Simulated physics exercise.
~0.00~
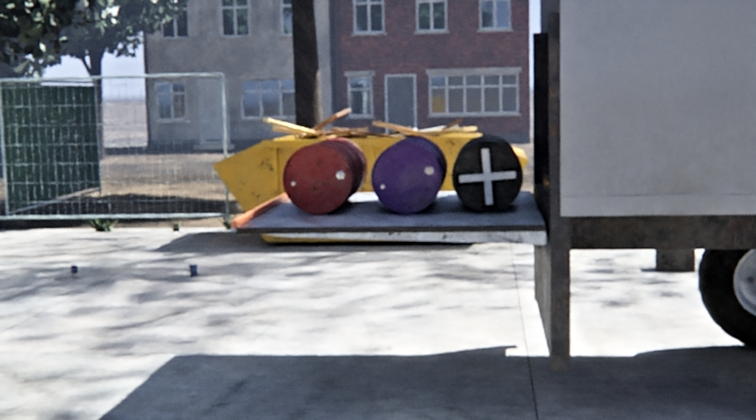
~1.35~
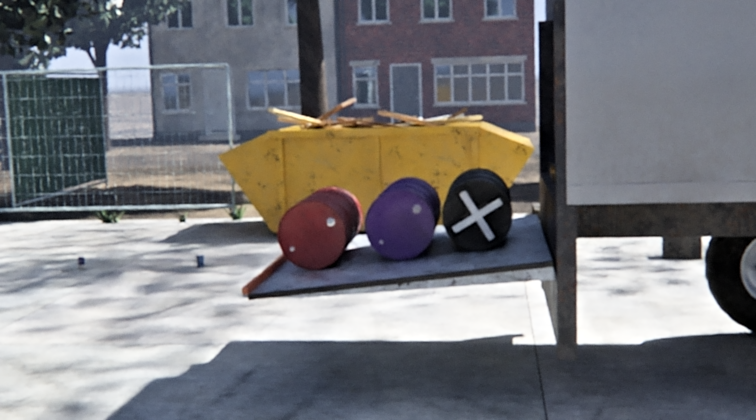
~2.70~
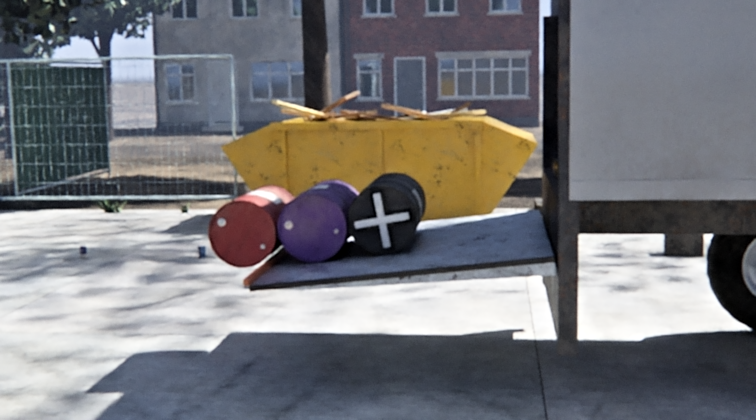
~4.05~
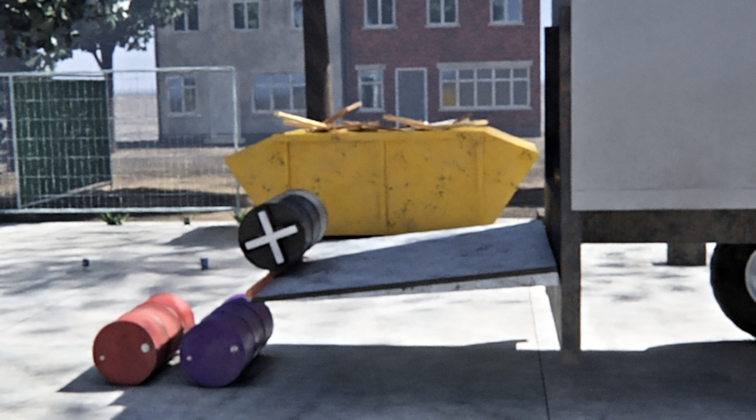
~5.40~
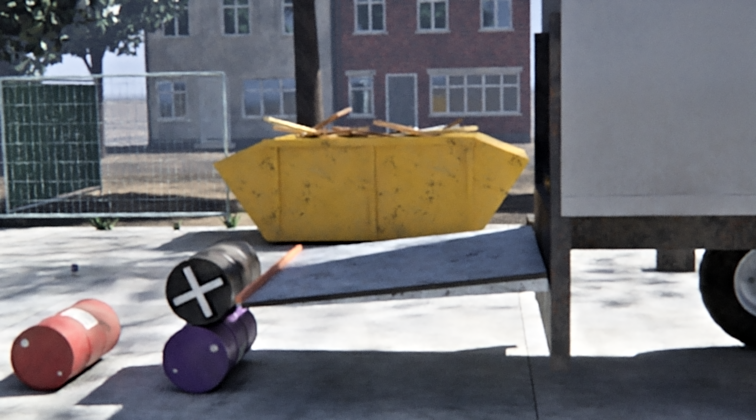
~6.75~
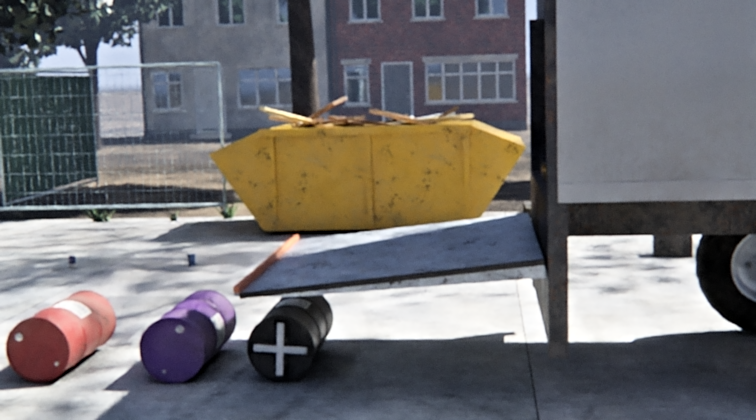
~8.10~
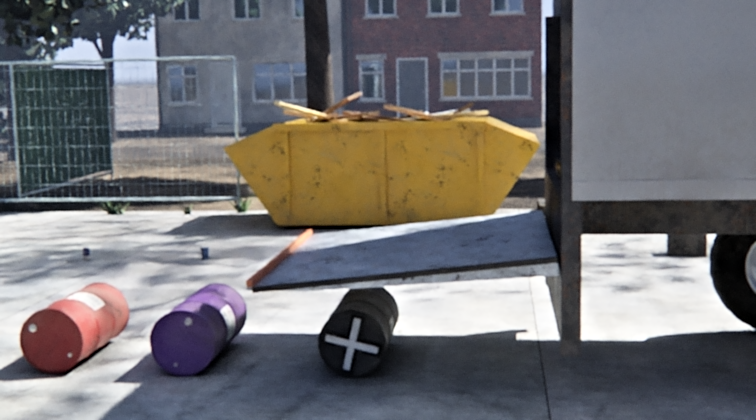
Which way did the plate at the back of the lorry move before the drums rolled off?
It moved downward, with its left end dipping toward the ground.
